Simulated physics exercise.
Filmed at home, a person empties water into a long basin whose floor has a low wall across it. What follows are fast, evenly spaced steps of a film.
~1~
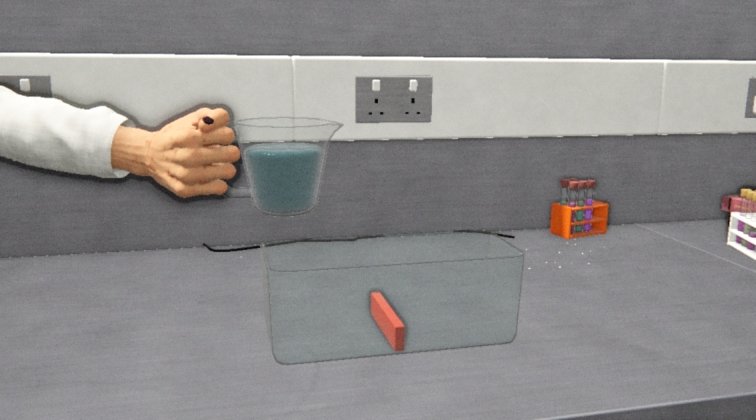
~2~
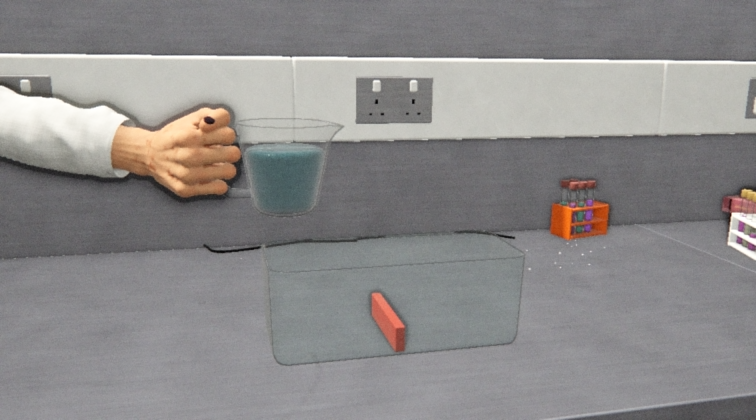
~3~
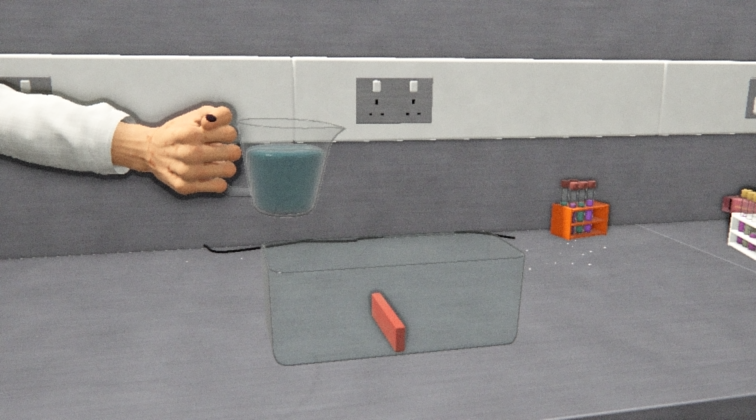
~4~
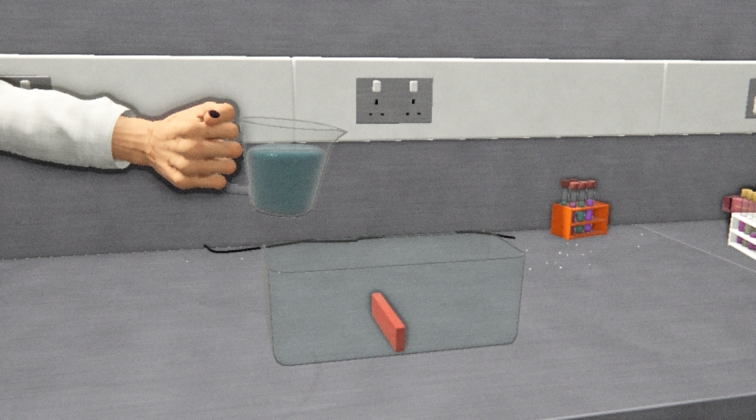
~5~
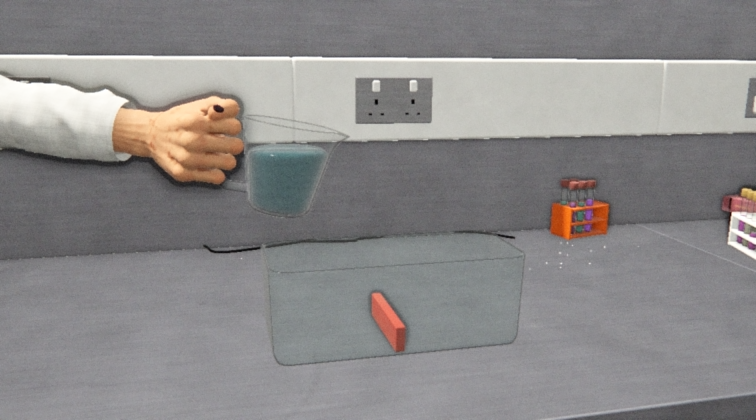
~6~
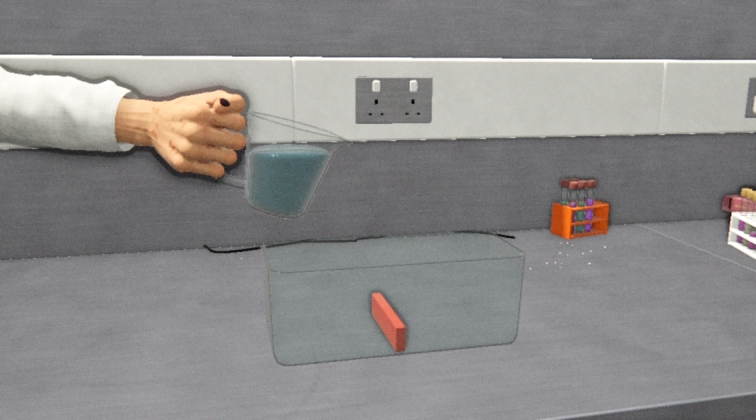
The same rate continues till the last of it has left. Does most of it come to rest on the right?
No, on the left.
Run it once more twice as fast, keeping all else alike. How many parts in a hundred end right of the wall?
Around 15 in a hundred.
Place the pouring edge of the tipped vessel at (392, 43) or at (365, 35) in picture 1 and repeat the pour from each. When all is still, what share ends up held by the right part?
Start one gives some 80 %, start two some 85 %.
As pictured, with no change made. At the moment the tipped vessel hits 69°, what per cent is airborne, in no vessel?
Roughly 15 per cent.
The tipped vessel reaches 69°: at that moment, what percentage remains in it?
I'd put it at some 75 in a hundred.
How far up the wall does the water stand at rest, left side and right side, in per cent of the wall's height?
Left of the wall 40 %, right of the wall 20 %.
A moment on, the tilt is 69° and 77 per cent is still to pour, 4 is left of the wall and 3 right of it.
Next, the tilt is 98° and 16 per cent is still to pour, 41 is left of the wall and 31 right of it.
Then the tilt is 101° and 0 per cent is still to pour, 65 is left of the wall and 34 right of it.
Later the tilt is 101° and 0 per cent is still to pour, 65 is left of the wall and 34 right of it.
In the end 65 per cent lies left of the wall, 34 right of it and 0 outside.
